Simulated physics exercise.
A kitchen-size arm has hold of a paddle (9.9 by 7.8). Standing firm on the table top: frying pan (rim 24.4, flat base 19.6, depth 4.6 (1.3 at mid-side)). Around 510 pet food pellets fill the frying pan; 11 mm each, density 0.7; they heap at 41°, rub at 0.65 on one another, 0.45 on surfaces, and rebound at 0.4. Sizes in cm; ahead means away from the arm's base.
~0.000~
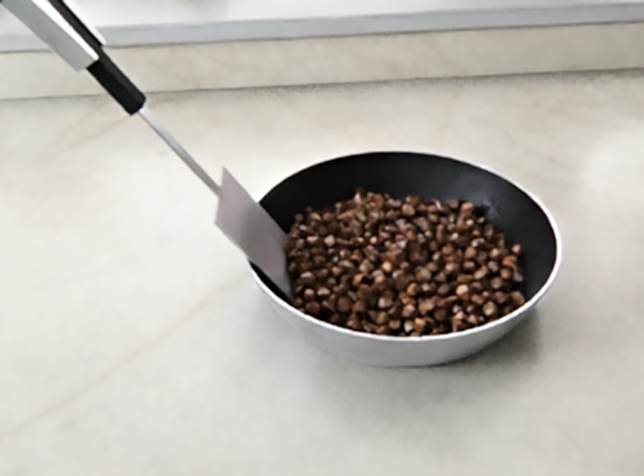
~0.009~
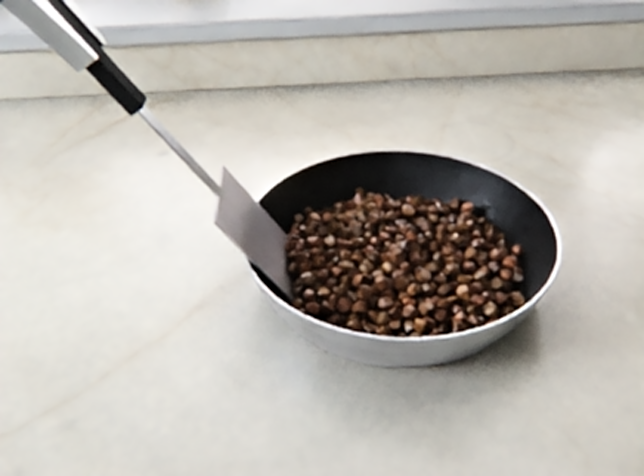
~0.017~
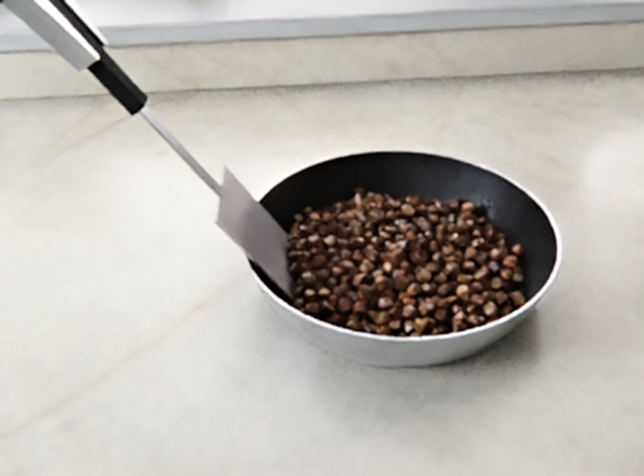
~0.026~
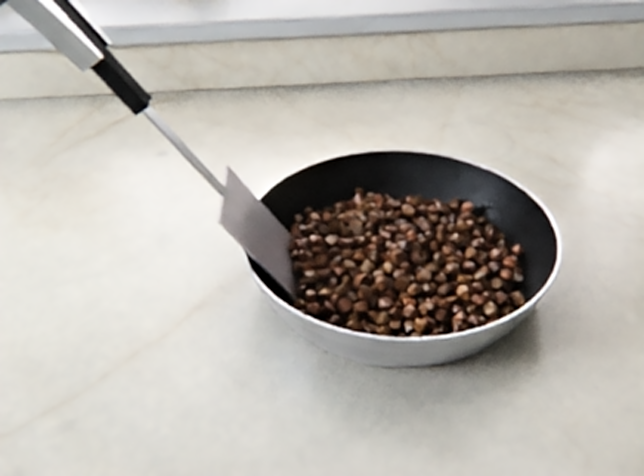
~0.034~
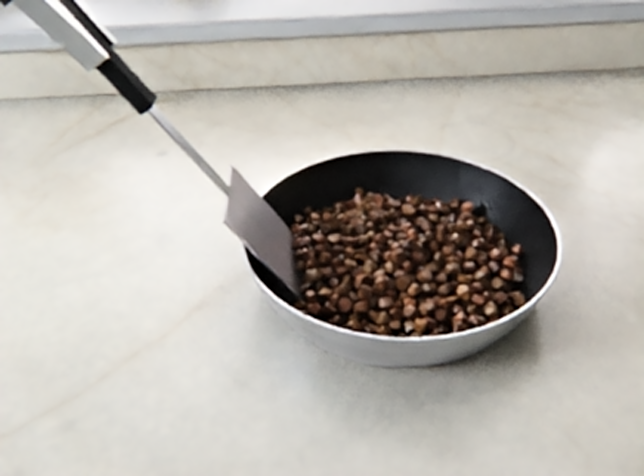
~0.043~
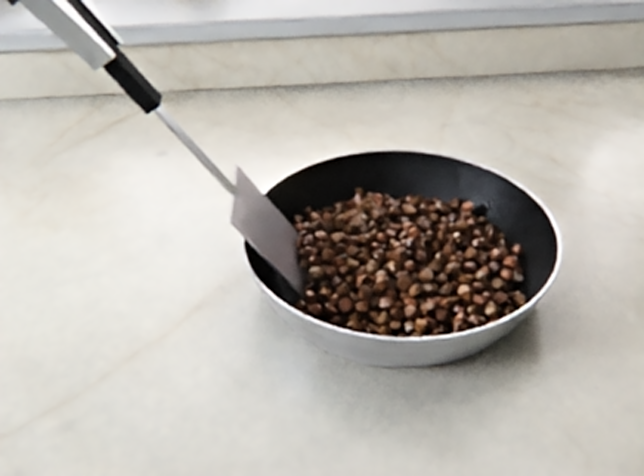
A paddle held by a robotic arm rests at the left inside edge of a frying pan heaped with brown pellets, then shifts very slightly to the right, while the pan stays still on the pale table top and the pellets barely change.
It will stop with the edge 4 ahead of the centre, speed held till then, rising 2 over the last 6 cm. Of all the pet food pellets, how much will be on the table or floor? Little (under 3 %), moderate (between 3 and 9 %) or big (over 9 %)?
On the table or floor the share is little, under 3 %.
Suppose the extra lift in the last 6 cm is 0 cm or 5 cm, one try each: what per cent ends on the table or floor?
About 0 and 0 per cent.
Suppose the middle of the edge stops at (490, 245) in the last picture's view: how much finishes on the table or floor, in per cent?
About 10 per cent.
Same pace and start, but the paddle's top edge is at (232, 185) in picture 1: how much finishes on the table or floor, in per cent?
About 0 per cent.
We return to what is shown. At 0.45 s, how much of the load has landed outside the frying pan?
Roughly 0 per cent.
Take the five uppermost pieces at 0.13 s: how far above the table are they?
Some 4 cm.
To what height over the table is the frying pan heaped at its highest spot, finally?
Some 6.0 cm.
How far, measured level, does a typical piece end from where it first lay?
About 3 cm.
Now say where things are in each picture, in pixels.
In the first picture, the paddle top edge at (218, 192), sloping 58°; upper third of the load around (392, 253), from x 290 to 520, top at y 195; 510 in the frying pan.
In the second picture, the paddle top edge at (219, 192), sloping 58°; upper third of the load around (392, 253), from x 290 to 520, top at y 195.
In the third picture, the paddle top edge at (220, 192), sloping 58°; upper third of the load around (392, 253), from x 290 to 520, top at y 195.
In the fourth picture, the paddle top edge at (223, 192), sloping 58°; upper third of the load around (389, 253), from x 290 to 520, top at y 195.
In the fifth picture, the paddle top edge at (228, 191), sloping 58°; upper third of the load around (390, 251), from x 290 to 520, top at y 195.
In the sixth picture, the paddle top edge at (233, 191), sloping 58°; upper third of the load around (390, 249), from x 290 to 520, top at y 195; 510 in the frying pan.
After 0.13 s, sloping 58°, highest piece 5 above the table; 510 in the frying pan.
After 0.21 s, sloping 58°, highest piece 6 above the table; 510 in the frying pan.
After 0.45 s, sloping 58°, highest piece 6 above the table; 510 in the frying pan.
After 1.50 s, sloping 58°, highest piece 6 above the table; 510 in the frying pan.
In the end, 510 in the frying pan. That is 0 % on the table or floor.
